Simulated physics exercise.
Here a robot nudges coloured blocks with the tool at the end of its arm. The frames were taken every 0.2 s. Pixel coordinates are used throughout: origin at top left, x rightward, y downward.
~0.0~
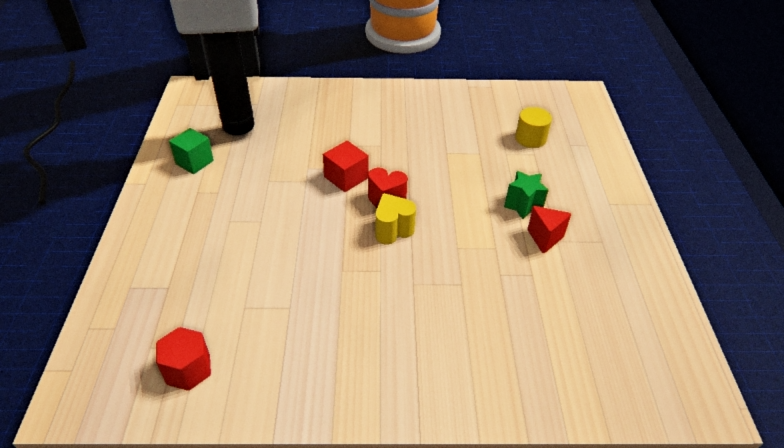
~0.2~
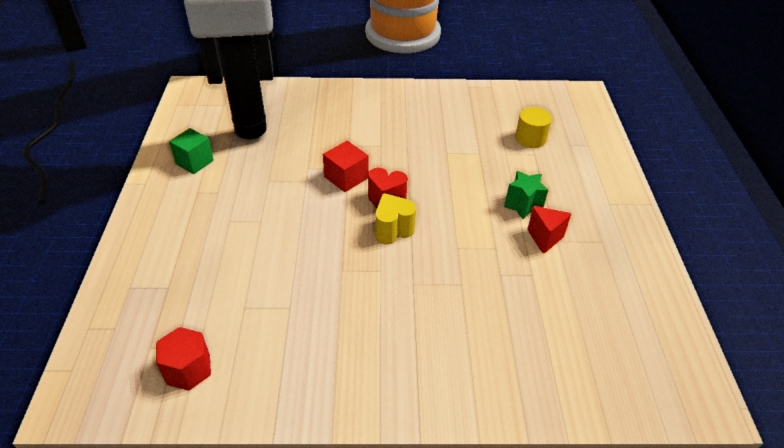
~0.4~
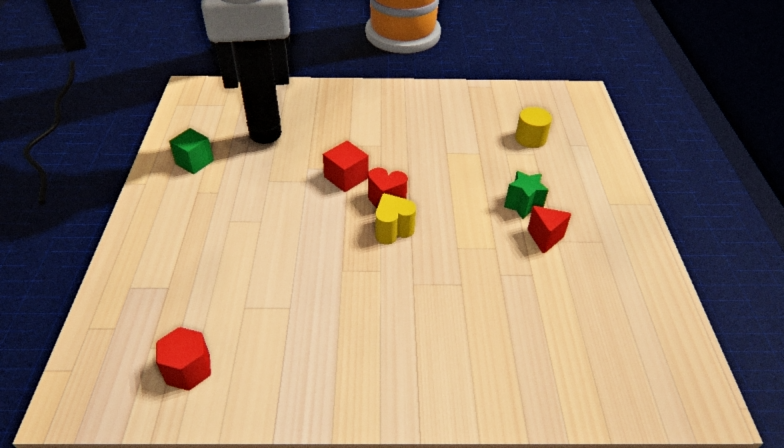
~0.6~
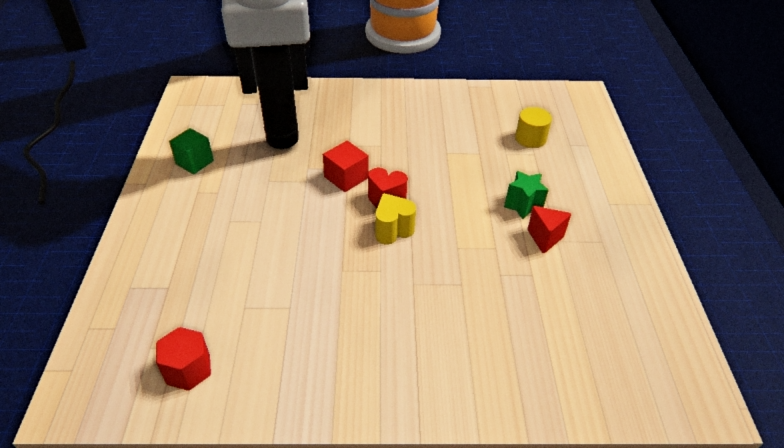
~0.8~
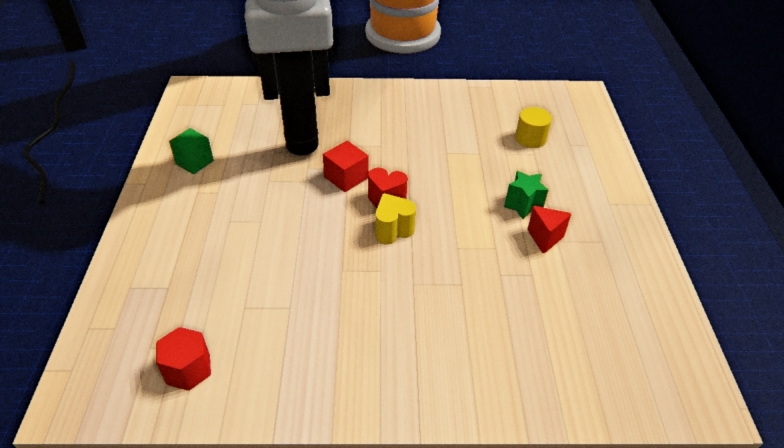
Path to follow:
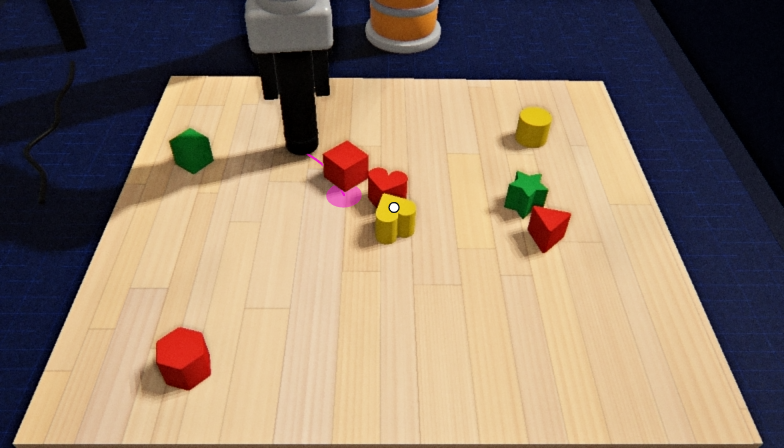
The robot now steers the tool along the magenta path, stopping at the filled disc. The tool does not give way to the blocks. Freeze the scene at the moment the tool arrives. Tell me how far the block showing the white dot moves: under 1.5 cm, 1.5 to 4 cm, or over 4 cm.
It goes hardly anywhere, under 1.5 cm.
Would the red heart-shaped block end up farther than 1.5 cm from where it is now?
Going by the path, yes.
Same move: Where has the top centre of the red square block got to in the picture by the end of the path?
It will end up at (378, 177).
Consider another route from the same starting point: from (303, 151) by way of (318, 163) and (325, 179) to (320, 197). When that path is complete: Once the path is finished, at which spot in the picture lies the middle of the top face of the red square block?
For the centre of its top, I'd go with (358, 163).
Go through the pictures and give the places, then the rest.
In the first frame, tool's lower end (239, 127); red square block (346, 154); red heart-shaped block (387, 178); yellow heart-shaped block (394, 207).
In the second frame, tool (251, 130); blocks still.
In the third frame, tool (266, 135); blocks still.
In the fourth frame, tool (283, 140); blocks still.
In the fifth frame, tool (302, 146); red square block (346, 154); red heart-shaped block (387, 178); yellow heart-shaped block (394, 207).
Drawn move, from (303, 151) over (328, 170) to (344, 195); the dot is on the yellow heart-shaped block.
The first path, step by step. Halfway along, tool (328, 165); red square block (355, 159).
At the end, tool (344, 189); red square block (378, 177), turned 40° anticlockwise; red heart-shaped block (415, 188), turned 15° anticlockwise; yellow heart-shaped block still.
